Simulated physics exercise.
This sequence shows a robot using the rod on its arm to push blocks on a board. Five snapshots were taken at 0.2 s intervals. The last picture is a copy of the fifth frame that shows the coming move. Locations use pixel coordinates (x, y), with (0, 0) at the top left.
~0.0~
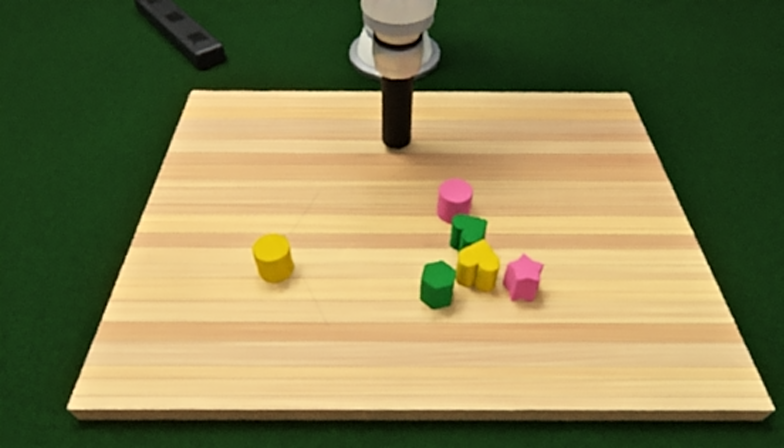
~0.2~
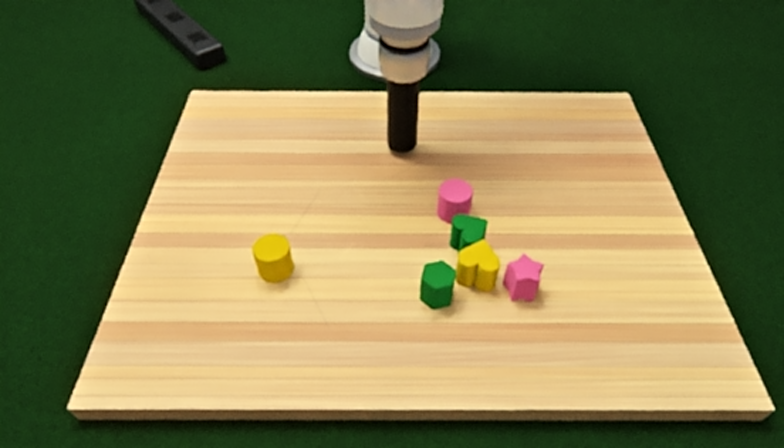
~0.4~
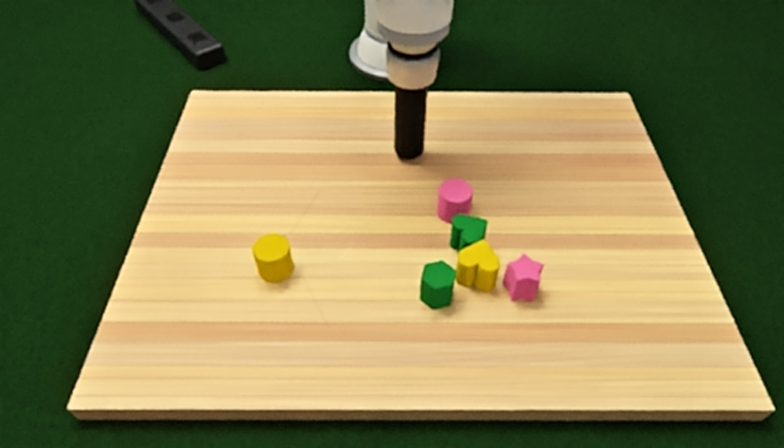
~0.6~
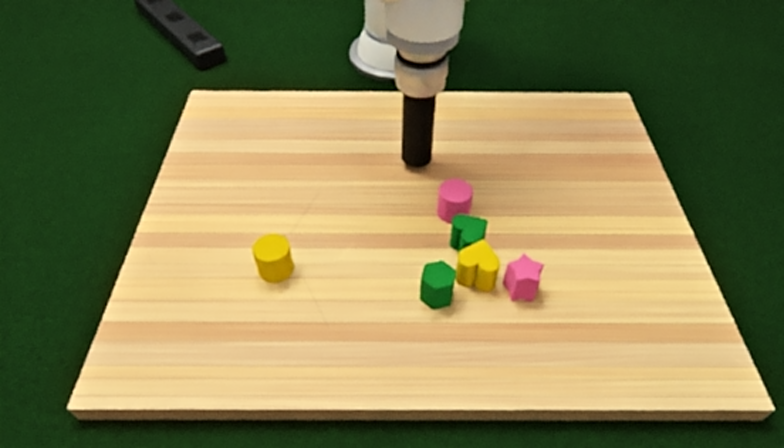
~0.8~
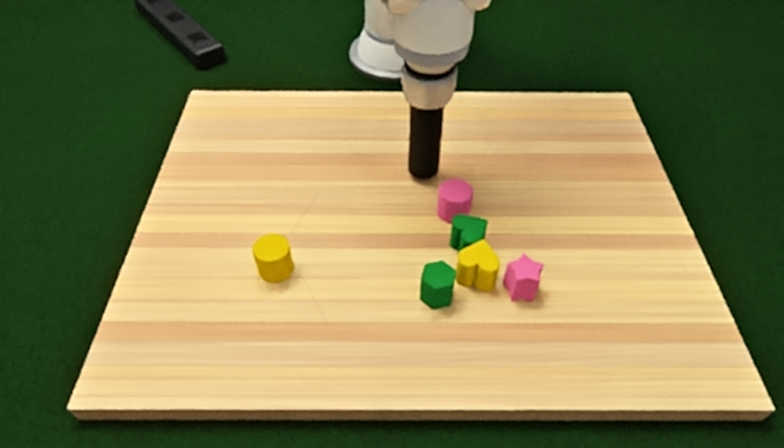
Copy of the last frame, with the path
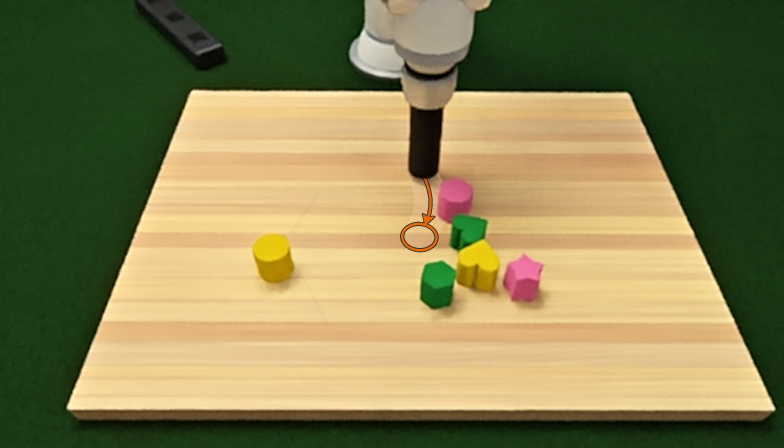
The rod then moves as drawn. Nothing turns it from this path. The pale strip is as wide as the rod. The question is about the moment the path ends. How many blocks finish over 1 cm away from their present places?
I count one.
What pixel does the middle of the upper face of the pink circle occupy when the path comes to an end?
Close to (464, 201).
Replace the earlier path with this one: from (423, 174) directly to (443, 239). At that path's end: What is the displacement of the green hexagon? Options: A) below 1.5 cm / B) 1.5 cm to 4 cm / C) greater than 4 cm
My pick is A.
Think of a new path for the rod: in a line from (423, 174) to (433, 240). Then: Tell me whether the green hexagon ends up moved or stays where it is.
The block you're asking about stays where it is.
The line goes from (423, 174) via (430, 194) and (429, 215), ending at (419, 237).
The first path, step by step. One third of the way, rod (430, 188); nothing pushed yet.
Two thirds of the way, rod (429, 210); pink circle (464, 201).
At the end, rod (420, 231); pink circle (464, 201); green heart-shaped block unmoved.
